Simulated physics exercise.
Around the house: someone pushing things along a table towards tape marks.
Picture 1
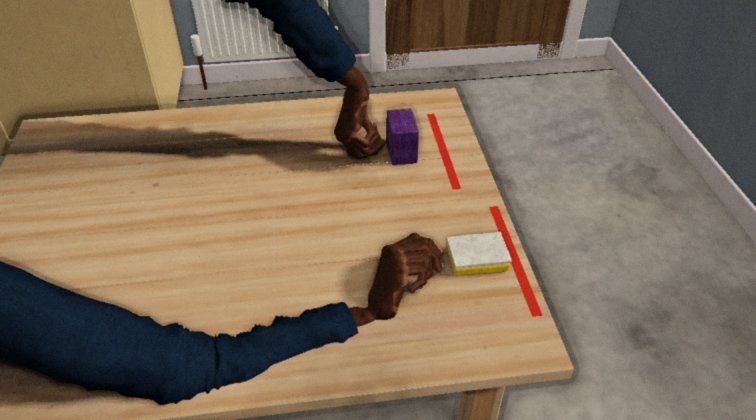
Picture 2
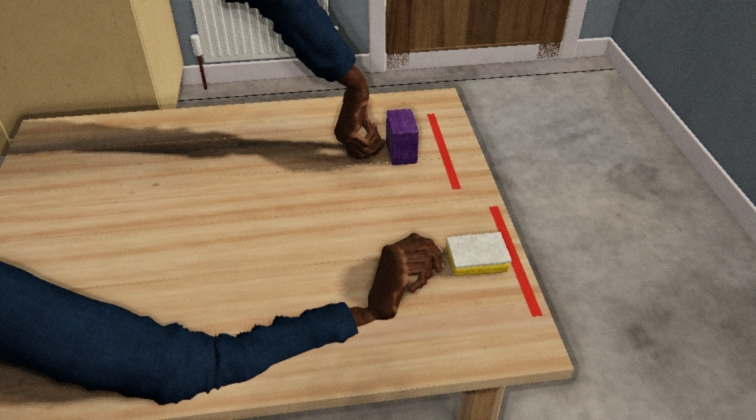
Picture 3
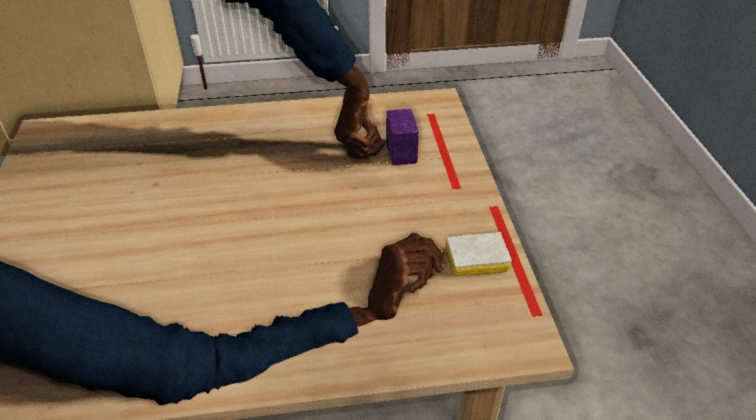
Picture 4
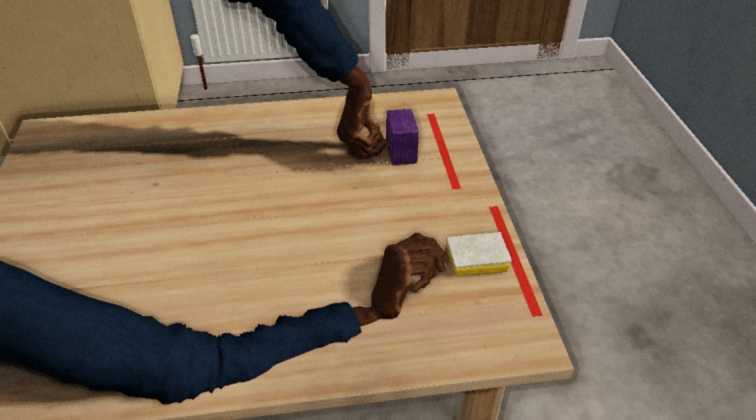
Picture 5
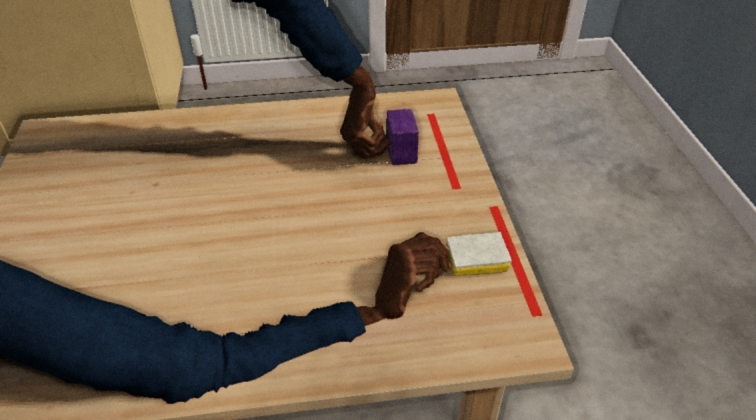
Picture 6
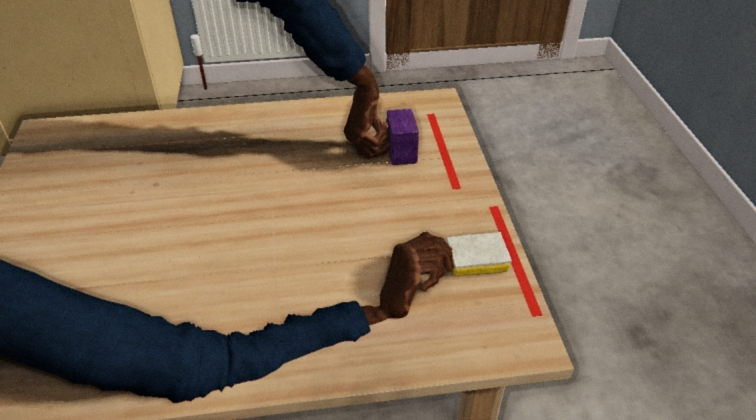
The clip opens on a wooden table where two dark-blue-sleeved arms reach in, one hand behind a purple block and the other behind a yellow sponge with a pale top, near red tape marks. Both hands then edge slightly right, closing up against the objects, which barely move, if at all.
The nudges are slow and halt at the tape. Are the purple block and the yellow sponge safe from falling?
The purple block is still on the table, the yellow sponge drops to the floor.
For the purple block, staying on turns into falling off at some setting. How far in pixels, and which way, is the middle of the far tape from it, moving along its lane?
About 20 pixels right.
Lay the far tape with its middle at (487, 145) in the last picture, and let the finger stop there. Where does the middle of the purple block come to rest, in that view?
Resting at (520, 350).
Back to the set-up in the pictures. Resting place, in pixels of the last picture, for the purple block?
Around (461, 132).
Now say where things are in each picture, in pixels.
The first picture shows purple block (402, 137); yellow sponge (478, 254).
The second picture shows yellow sponge (478, 254).
The third picture shows purple block (402, 137).
The fourth picture shows yellow sponge (478, 254).
The fifth picture shows purple block (402, 137).
The sixth picture shows purple block (402, 137); yellow sponge (478, 254).
Then, 1.00 s after the last picture, purple block moved about its own width near (458, 132); yellow sponge tipped 38° from how it was near (544, 256).
At rest, the purple block stays on the table, near (461, 132); the yellow sponge goes over the edge.
